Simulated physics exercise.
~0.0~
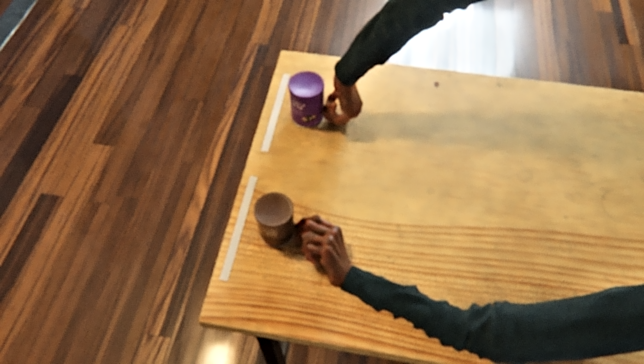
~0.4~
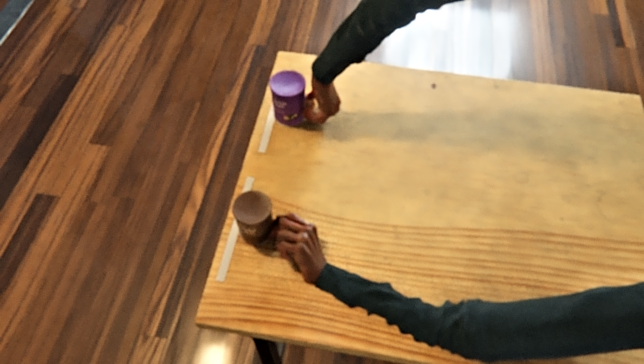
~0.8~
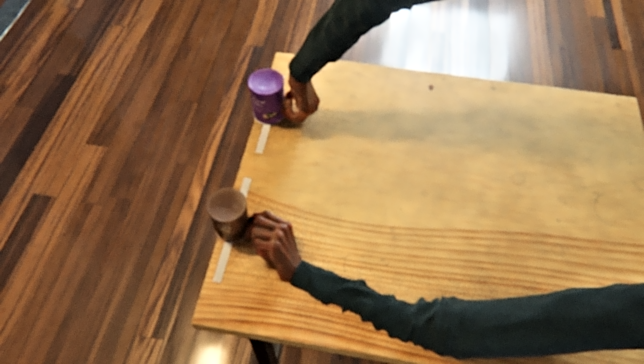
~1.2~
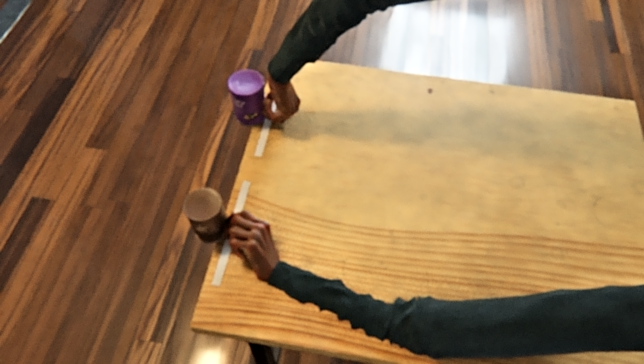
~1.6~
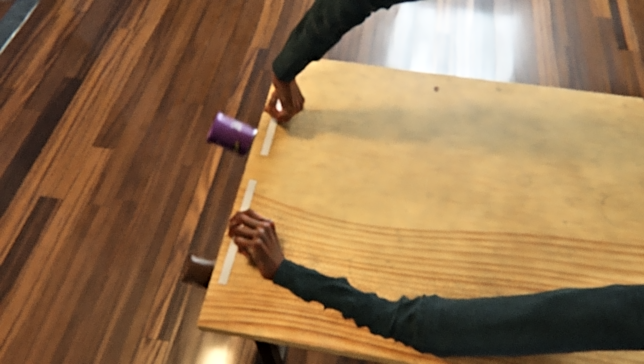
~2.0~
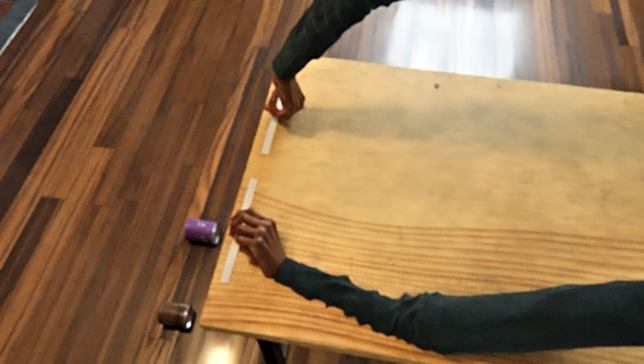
On a pale wooden table above a dark wood-plank floor, two strips of light tape lie near the left edge, with a purple tin beside the far one and a brown pot beside the near one. Two dark-sleeved arms reach in from the right, a hand behind each container. The hands push both upright containers left, across the tape and out to the edge. The brown pot tips outward more than the purple tin, then both drop off the side while the hands stop by the tape. Finally, both containers are off the table on their sides, below its left edge.
